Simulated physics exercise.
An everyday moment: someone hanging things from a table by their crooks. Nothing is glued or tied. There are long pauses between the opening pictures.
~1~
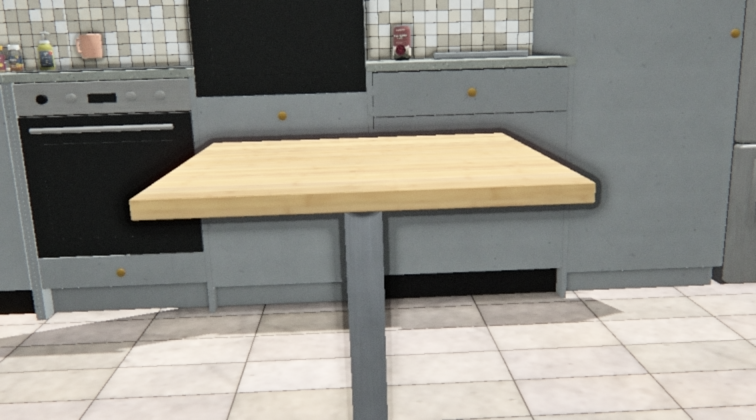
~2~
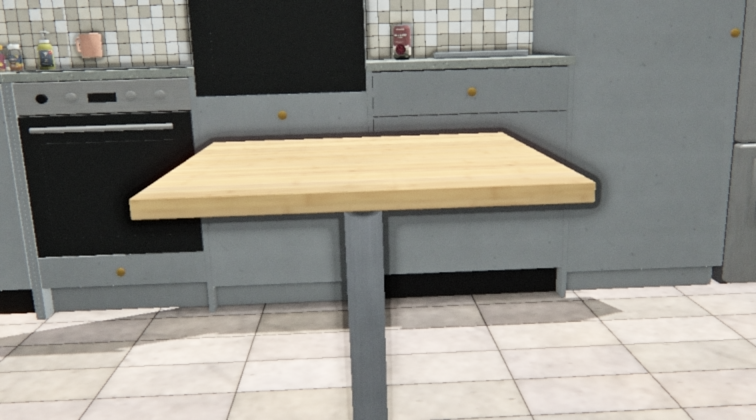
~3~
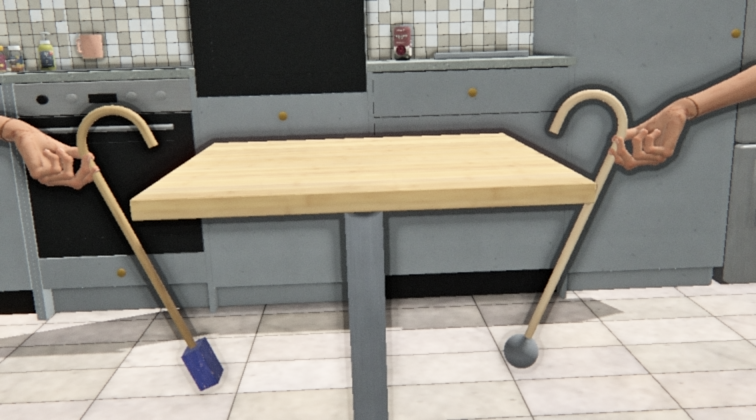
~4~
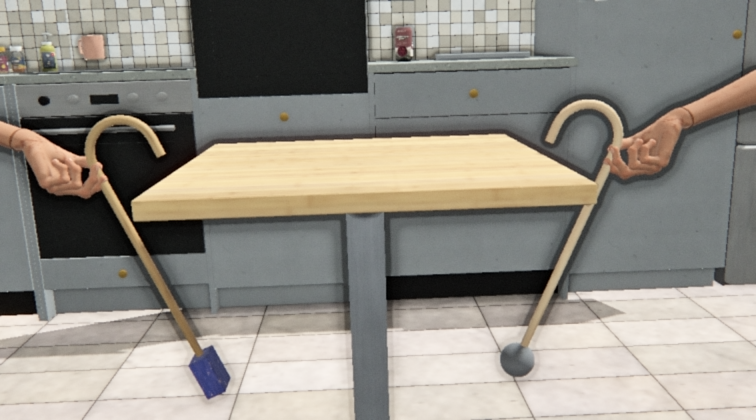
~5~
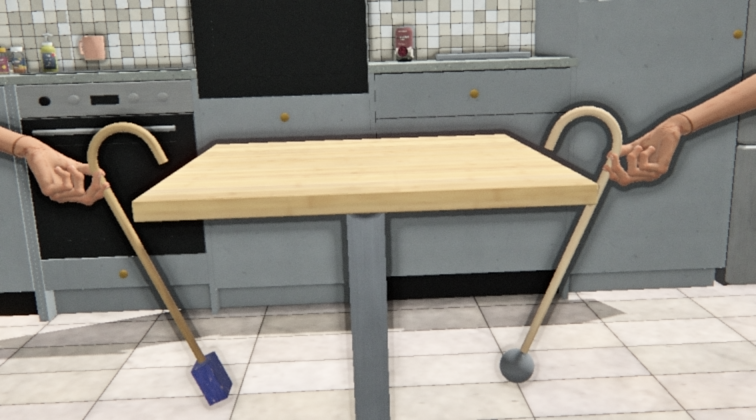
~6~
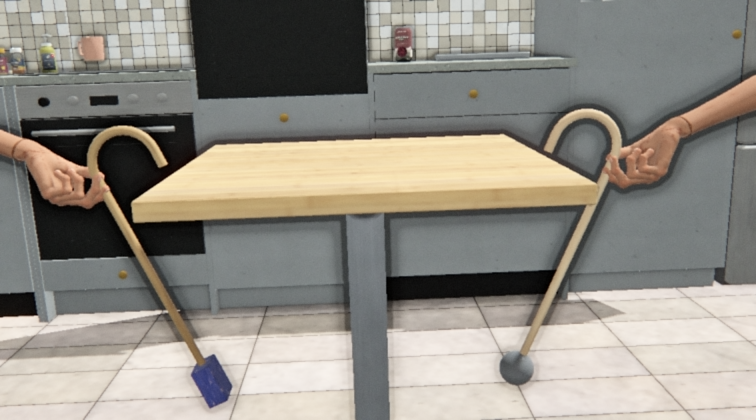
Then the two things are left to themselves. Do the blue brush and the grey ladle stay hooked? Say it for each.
The blue brush drops past the edge, the grey ladle drops past the edge.
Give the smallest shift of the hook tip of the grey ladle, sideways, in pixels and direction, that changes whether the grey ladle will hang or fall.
About 8 pixels left.
Then, 0.30 s past the last view, blue brush come down near (187, 400); grey ladle come down near (545, 388).
Then, 0.48 s past the last view, blue brush in the air; grey ladle in the air near (599, 407).
Then, 0.64 s past the last view, blue brush in the air; grey ladle in the air.
Finally, the blue brush falls to the floor; the grey ladle falls to the floor.
